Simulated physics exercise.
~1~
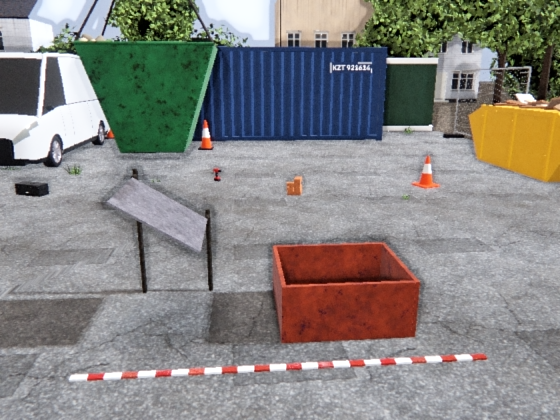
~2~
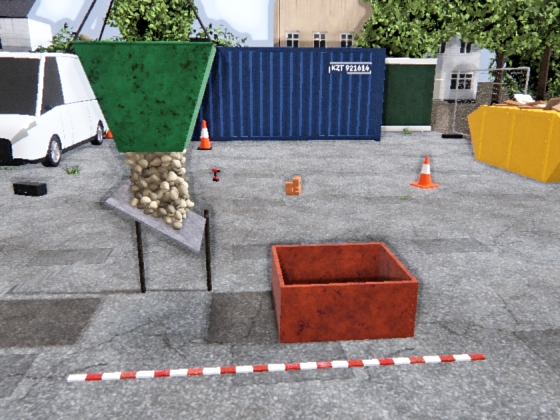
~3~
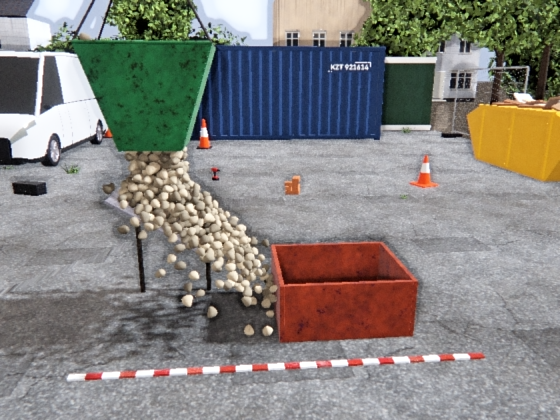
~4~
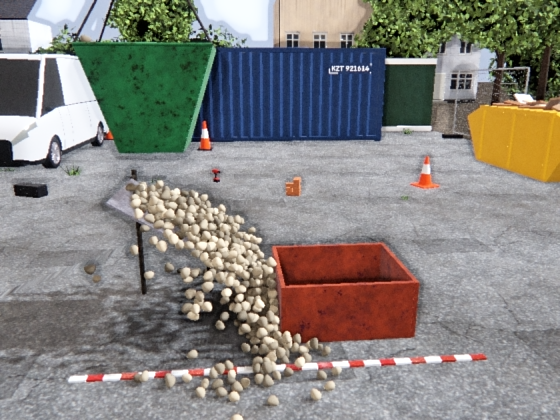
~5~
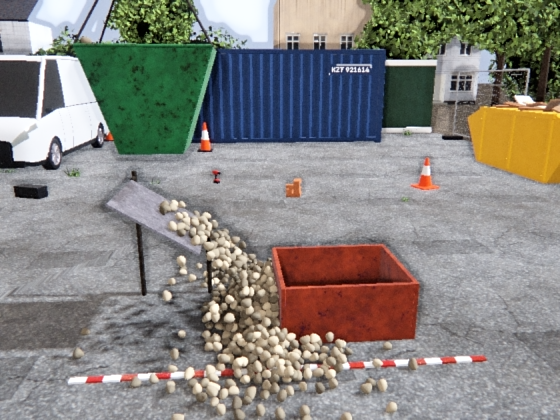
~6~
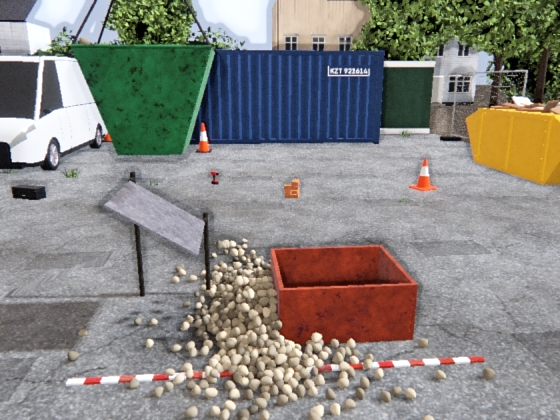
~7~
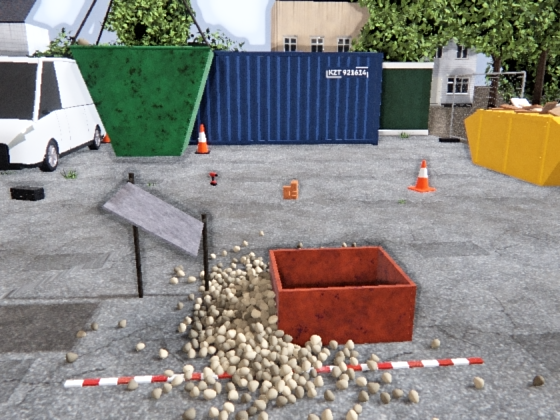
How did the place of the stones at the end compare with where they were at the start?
At the start the stones were up inside the green hopper, out of sight. By the end they lay on the ground, heaped to the left of the red bin and scattered in front of it, with a few farther right.
